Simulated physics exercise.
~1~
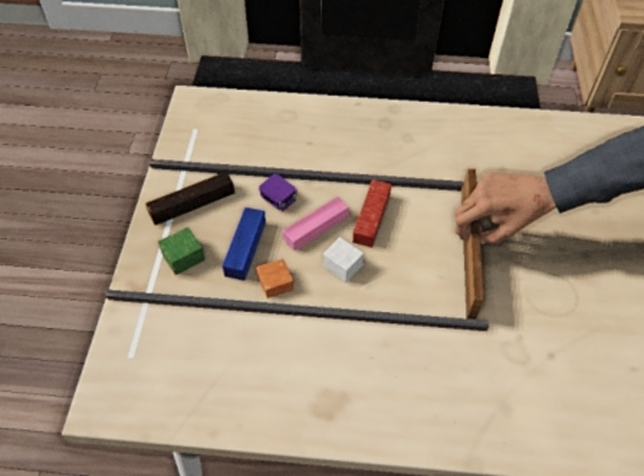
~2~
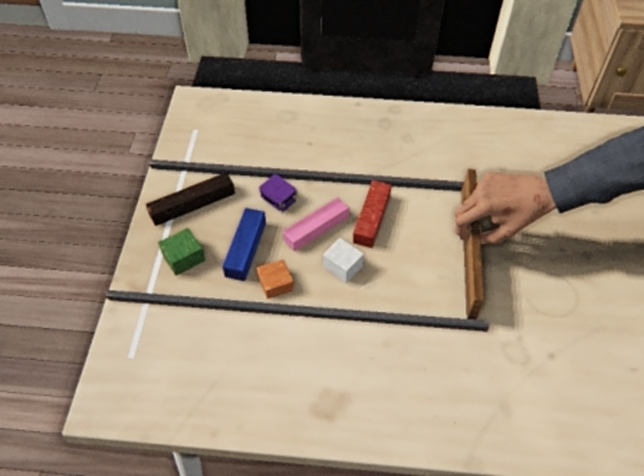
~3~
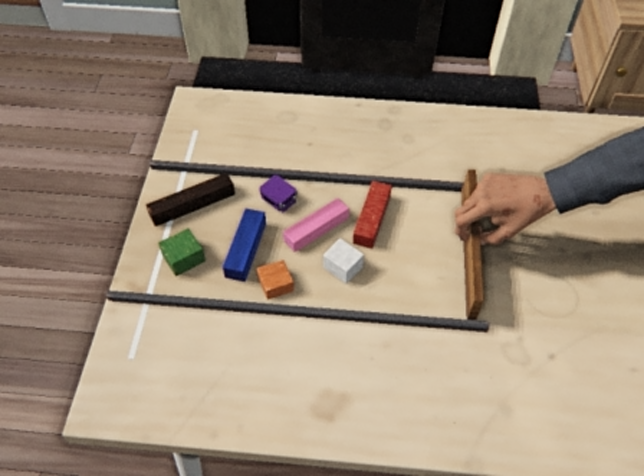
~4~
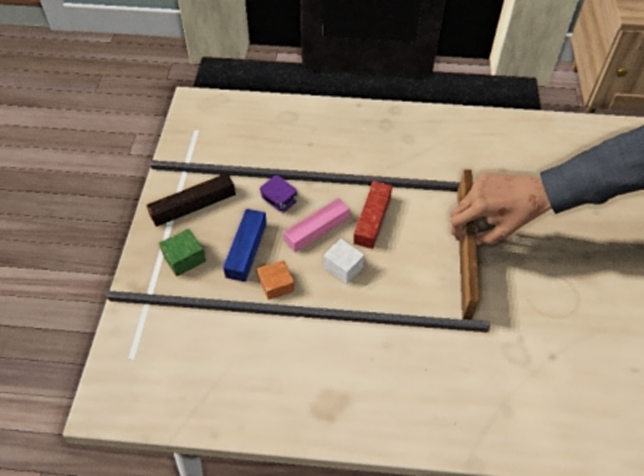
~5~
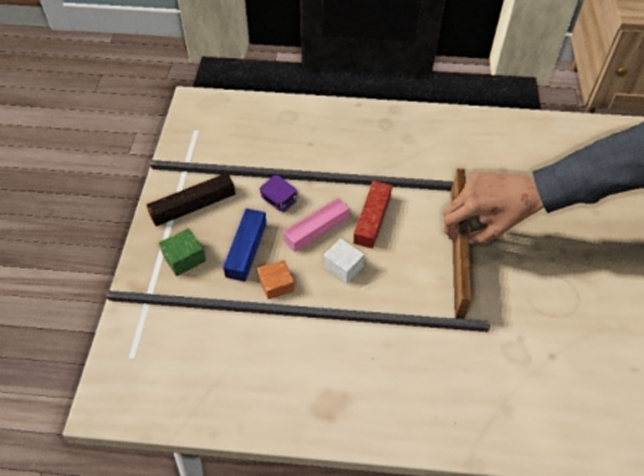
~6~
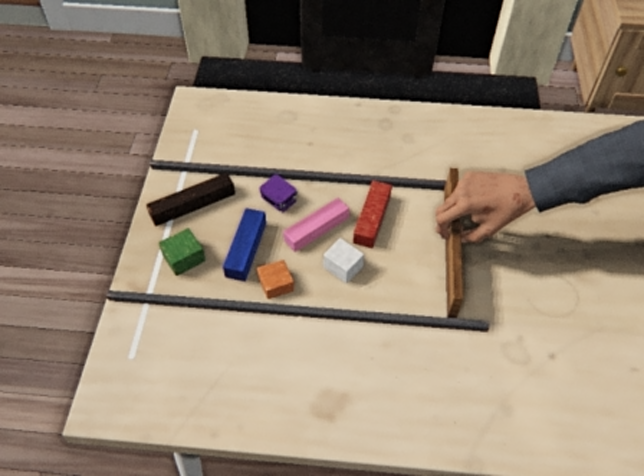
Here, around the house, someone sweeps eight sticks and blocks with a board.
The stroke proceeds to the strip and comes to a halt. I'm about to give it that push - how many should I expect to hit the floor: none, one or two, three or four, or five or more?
Expect three or four.
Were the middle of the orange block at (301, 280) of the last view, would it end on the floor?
As for the orange block, it keeps its place.
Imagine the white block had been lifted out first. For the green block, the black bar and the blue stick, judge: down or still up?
Outcome for the green block: It drops; for the black bar: It drops; for the blue stick: It drops.
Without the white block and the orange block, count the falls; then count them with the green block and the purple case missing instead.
I'd say 2 the first time and 2 the second time.
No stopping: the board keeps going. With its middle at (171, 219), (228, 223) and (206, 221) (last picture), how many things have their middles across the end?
Taking the three positions in turn, the counts come to 3, 0 and 1.
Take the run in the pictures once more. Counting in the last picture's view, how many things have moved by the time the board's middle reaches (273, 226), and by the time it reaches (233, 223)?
Counting first: 8, next 8.
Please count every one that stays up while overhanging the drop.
That would be 2.
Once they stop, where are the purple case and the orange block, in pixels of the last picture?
The purple case ends up near (149, 176), and the orange block near (137, 280).
Soon after, none off yet; black bar at rest near (192, 199); green block at rest near (182, 252); blue stick at rest near (245, 244).
Then, none off yet; black bar moving near (184, 201); green block at rest near (182, 252); blue stick moved a little near (220, 243).
Further on, none off yet; black bar moved a little near (147, 197); green block moved well along near (116, 243); blue stick moved about its own width near (146, 240).
At rest, the number that fall off is three or four; fallen, blue stick, green block and black bar.
